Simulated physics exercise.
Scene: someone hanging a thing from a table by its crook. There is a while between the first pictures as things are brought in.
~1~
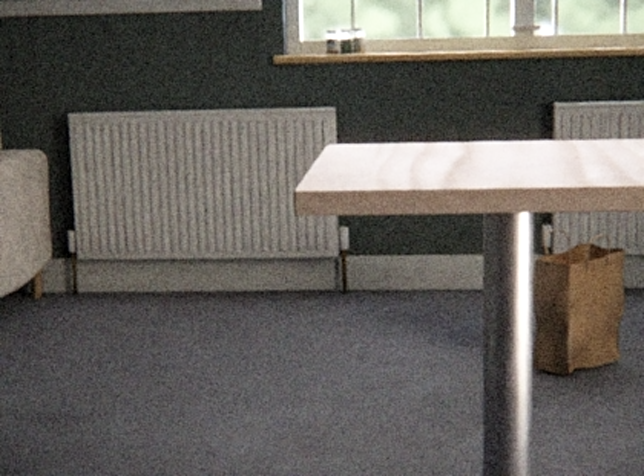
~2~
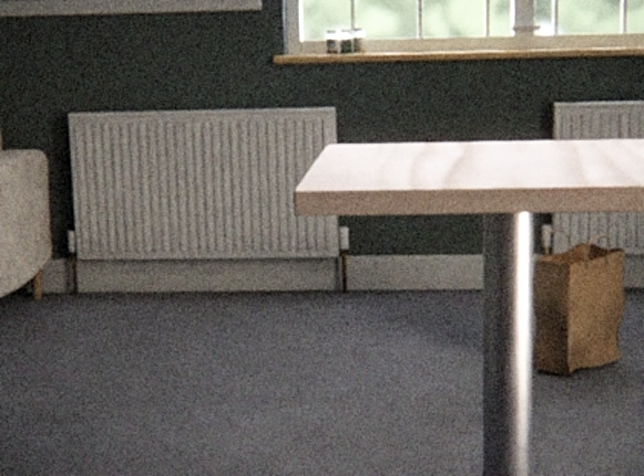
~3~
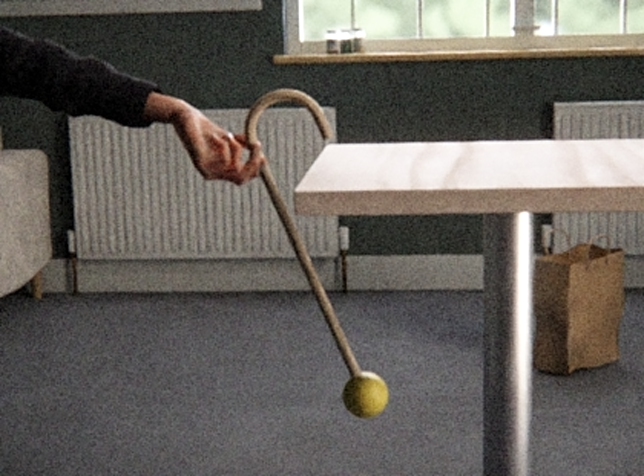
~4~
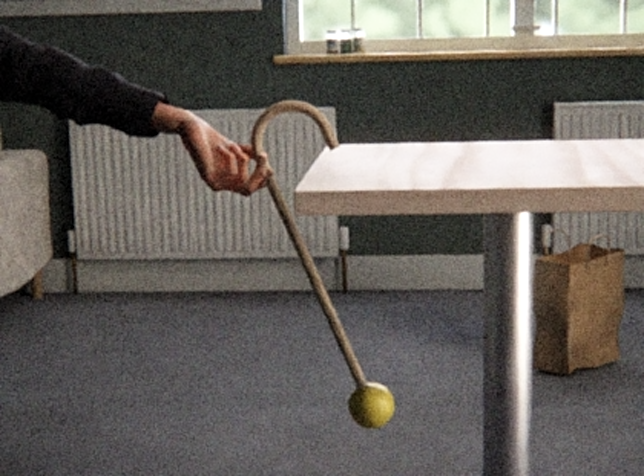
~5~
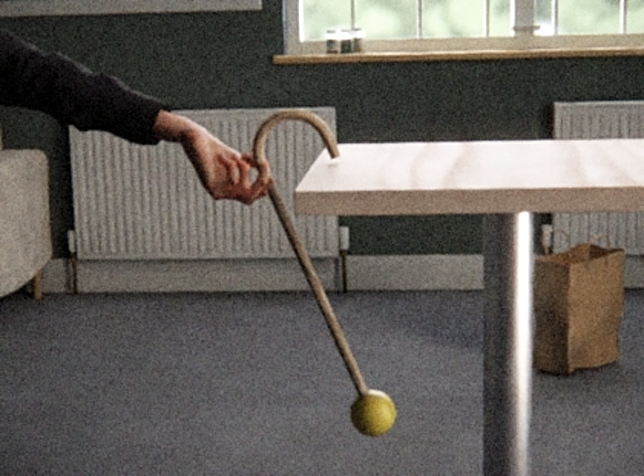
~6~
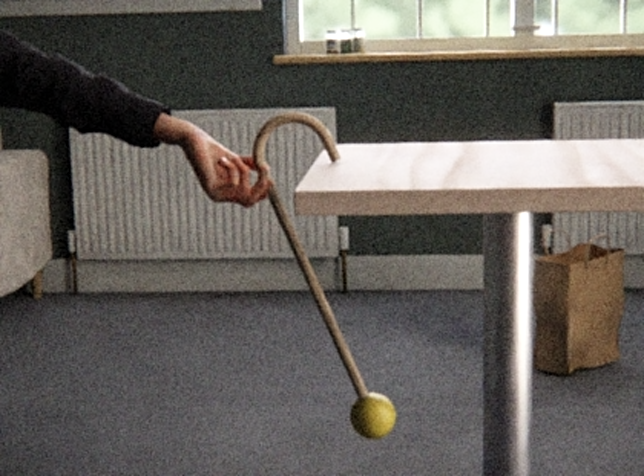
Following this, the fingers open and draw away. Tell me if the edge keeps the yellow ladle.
Stays on.
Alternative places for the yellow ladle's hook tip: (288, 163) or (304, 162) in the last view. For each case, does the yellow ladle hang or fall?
On the first try it goes down; on the second it goes down.
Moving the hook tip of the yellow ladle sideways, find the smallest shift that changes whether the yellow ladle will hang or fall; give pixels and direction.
Looks like close to 24 pixels, moving left.
Then, 0.40 s after the last picture, yellow ladle at rest near (337, 276).
At rest, the yellow ladle remains in place, near (338, 276).
